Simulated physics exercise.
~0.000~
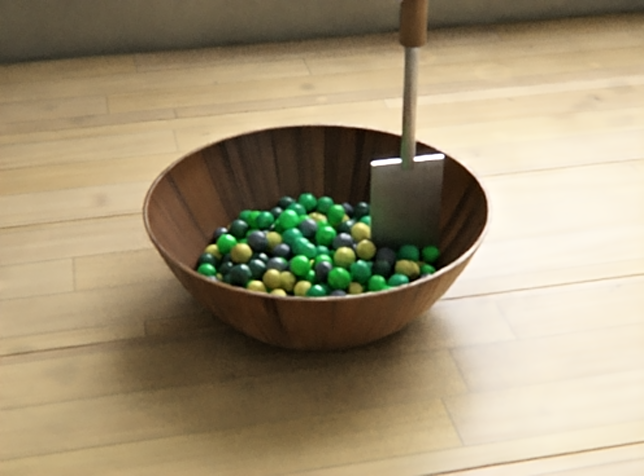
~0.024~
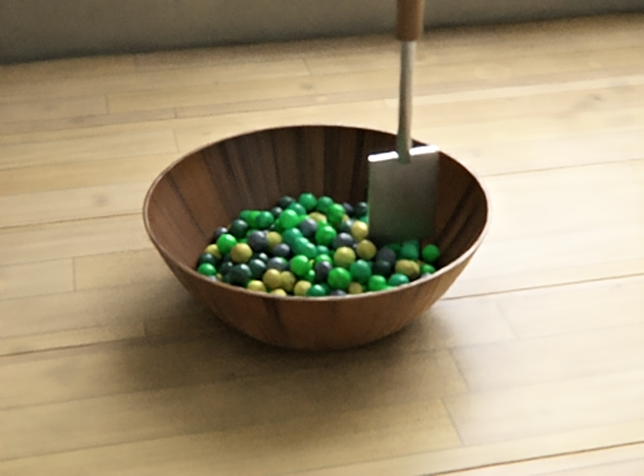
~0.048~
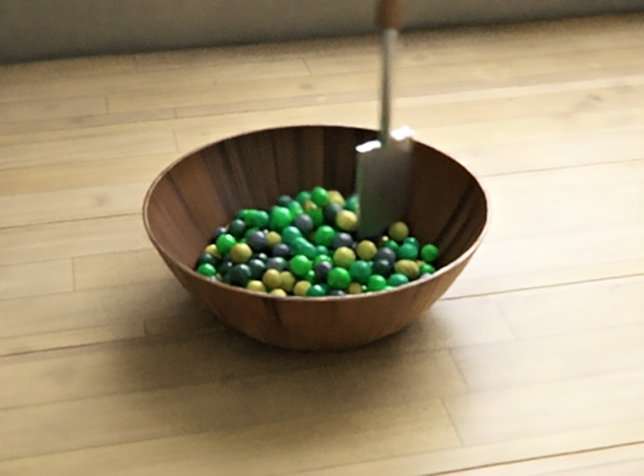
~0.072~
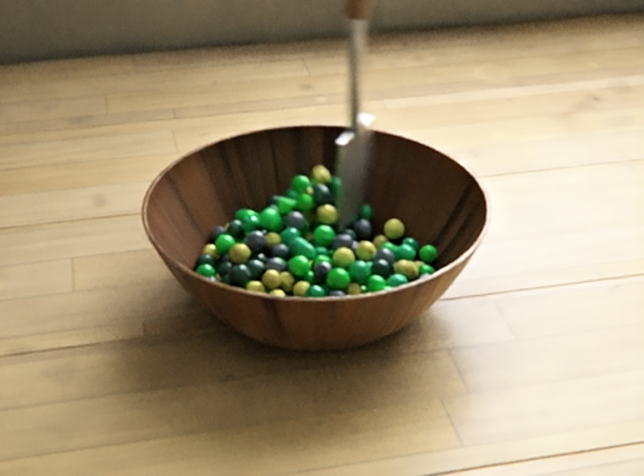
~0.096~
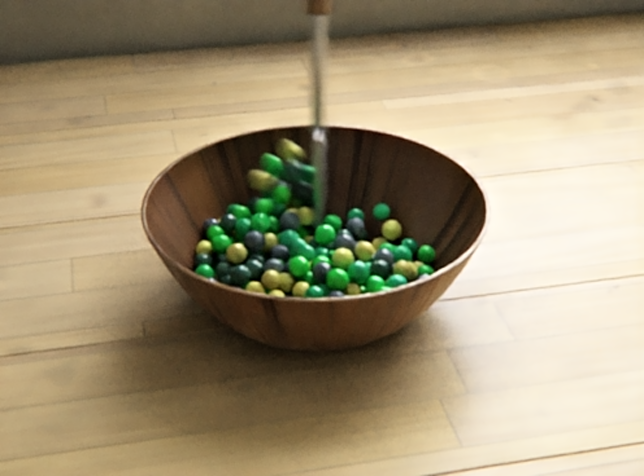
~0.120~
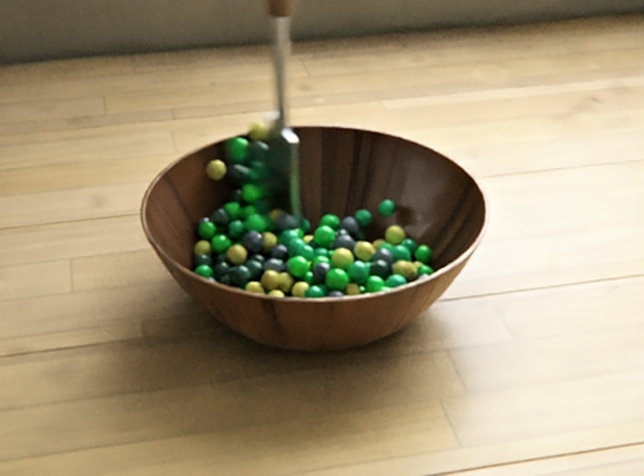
A flat metal blade with a wooden handle sits upright at the right of a wooden bowl of green, dark and yellow balls, barely moving at first. It then sweeps left along the far side, turning edge-on and pushing the balls into a rising heap at the back left, some lifting near the rim.
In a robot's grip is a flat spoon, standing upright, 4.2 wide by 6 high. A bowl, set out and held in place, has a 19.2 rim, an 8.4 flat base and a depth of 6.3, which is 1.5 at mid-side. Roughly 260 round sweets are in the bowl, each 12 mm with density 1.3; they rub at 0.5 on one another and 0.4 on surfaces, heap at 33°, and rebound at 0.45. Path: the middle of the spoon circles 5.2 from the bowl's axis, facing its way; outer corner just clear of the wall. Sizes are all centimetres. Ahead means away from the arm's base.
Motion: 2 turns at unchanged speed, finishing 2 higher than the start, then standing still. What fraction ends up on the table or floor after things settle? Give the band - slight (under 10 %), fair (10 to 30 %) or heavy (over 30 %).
Band: Fair.
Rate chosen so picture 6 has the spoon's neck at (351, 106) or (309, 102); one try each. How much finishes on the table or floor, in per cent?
Some 5 and 15 per cent.
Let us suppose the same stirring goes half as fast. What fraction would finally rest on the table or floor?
I'd say close to 5 %.
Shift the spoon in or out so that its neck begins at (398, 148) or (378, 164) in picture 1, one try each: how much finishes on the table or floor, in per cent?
Near 25 per cent and near 15 per cent, in that order.
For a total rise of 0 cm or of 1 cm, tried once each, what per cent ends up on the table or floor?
Roughly 45 and 25 per cent.
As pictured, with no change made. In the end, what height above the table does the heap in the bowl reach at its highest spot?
It reaches some 4.0 cm above the table.
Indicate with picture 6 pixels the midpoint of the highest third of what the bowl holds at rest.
About (321, 260).
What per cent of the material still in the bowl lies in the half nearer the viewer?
Roughly 50 per cent.
By 0.36 s, 340° round, highest piece 11 above the table; 226 in the bowl, 12 on the table or floor, 18 in flight or on the tool.
By 0.60 s, 220° round, highest piece 6 above the table; 211 in the bowl, 44 on the table or floor, 1 in flight or on the tool.
By 0.91 s, 0° round, highest piece 4 above the table; 211 in the bowl, 45 on the table or floor.
By 1.61 s, 0° round, highest piece 4 above the table; 211 in the bowl, 45 on the table or floor.
Final count, 211 in the bowl, 45 on the table or floor. That is 18 % on the table or floor.
